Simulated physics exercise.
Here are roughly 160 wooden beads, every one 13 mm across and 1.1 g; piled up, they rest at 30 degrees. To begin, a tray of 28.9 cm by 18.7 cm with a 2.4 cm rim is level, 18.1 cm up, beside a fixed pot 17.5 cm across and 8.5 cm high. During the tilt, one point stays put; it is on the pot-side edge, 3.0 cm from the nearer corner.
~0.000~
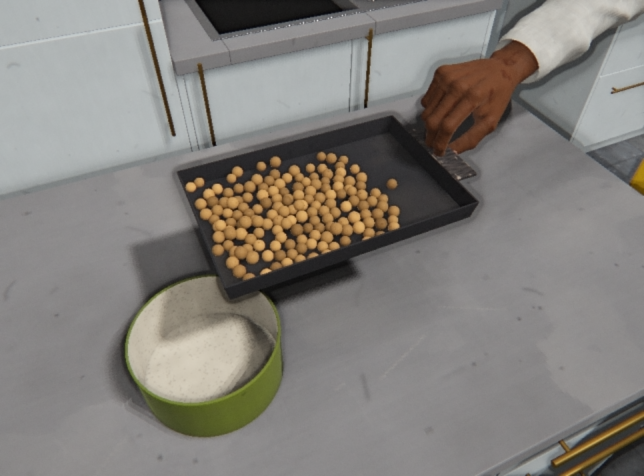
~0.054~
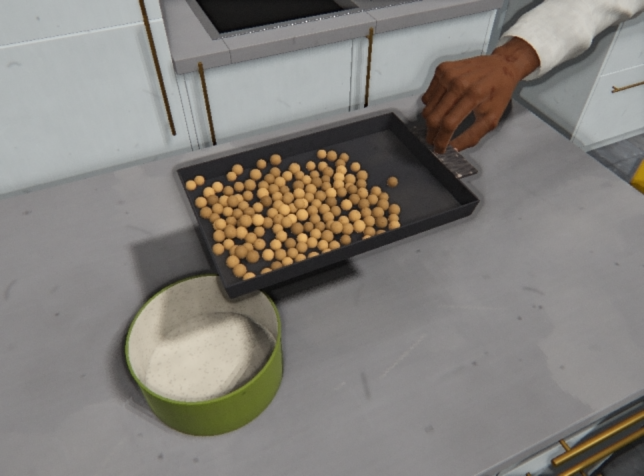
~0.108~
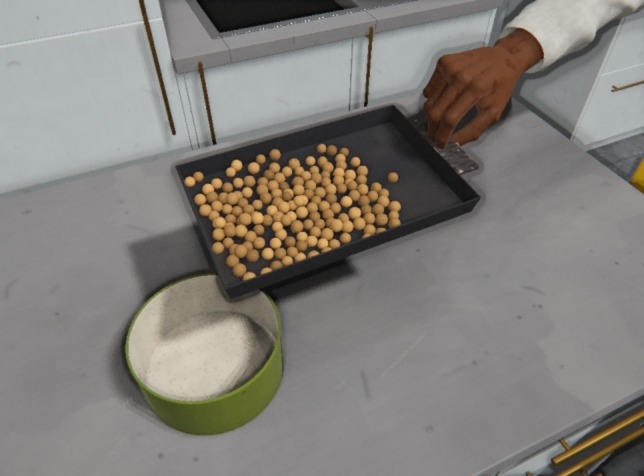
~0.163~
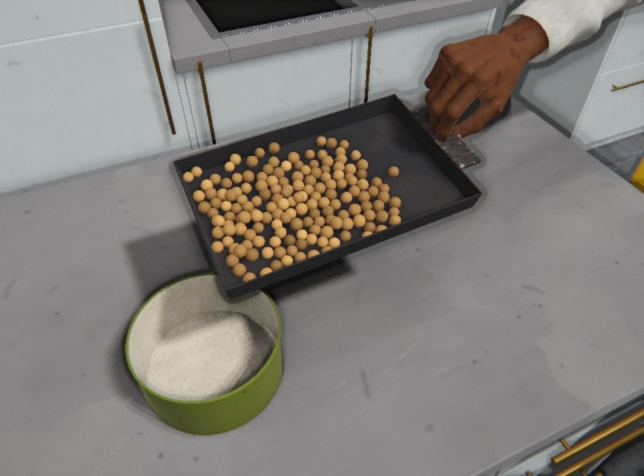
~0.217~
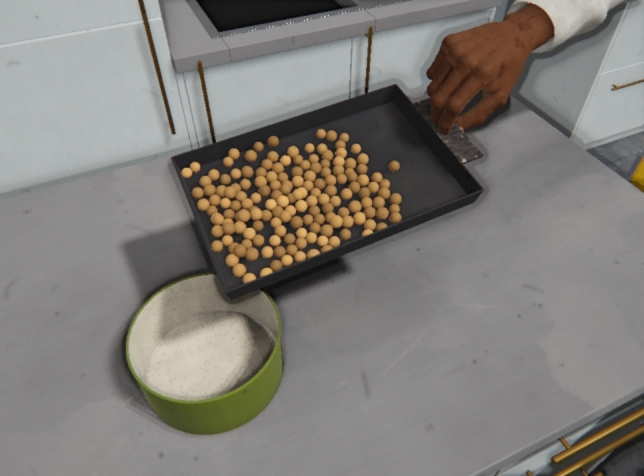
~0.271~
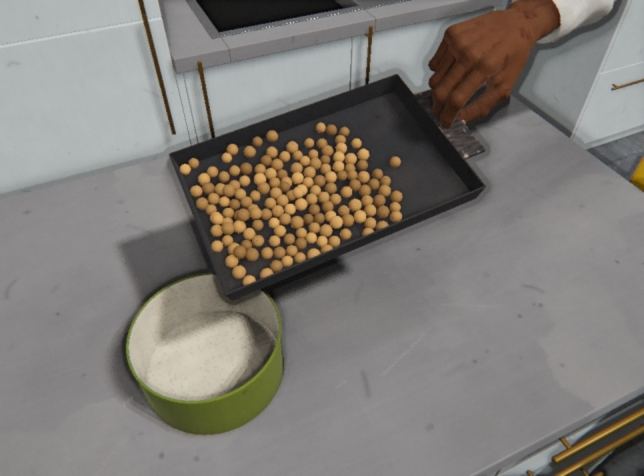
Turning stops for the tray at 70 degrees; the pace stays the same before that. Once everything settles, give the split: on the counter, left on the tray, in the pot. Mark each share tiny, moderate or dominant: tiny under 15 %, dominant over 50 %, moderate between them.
Counter: Tiny, tray: Dominant, pot: Tiny.
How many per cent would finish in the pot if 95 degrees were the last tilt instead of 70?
You'd end up with some 40 % in the pot.
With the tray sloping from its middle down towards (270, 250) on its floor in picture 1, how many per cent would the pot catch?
0 %.
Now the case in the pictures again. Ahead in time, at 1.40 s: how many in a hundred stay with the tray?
100%, roughly.
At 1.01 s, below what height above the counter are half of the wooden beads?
I'd say near 26 cm.
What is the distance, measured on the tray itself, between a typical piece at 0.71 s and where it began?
It has moved some 2 cm from its start.
Then, at 0.71 s, tilt 40 degrees; the tray holds 100 %, the pot 0 %.
After 1.01 s, tilt 59 degrees; the tray holds 100 %, the pot 0 %.
Then, at 1.40 s, tilt 70 degrees; the tray holds 100 %, the pot 0 %.
At rest (1.9 s), counter 0 %, tray 100 %, pot 0 %.
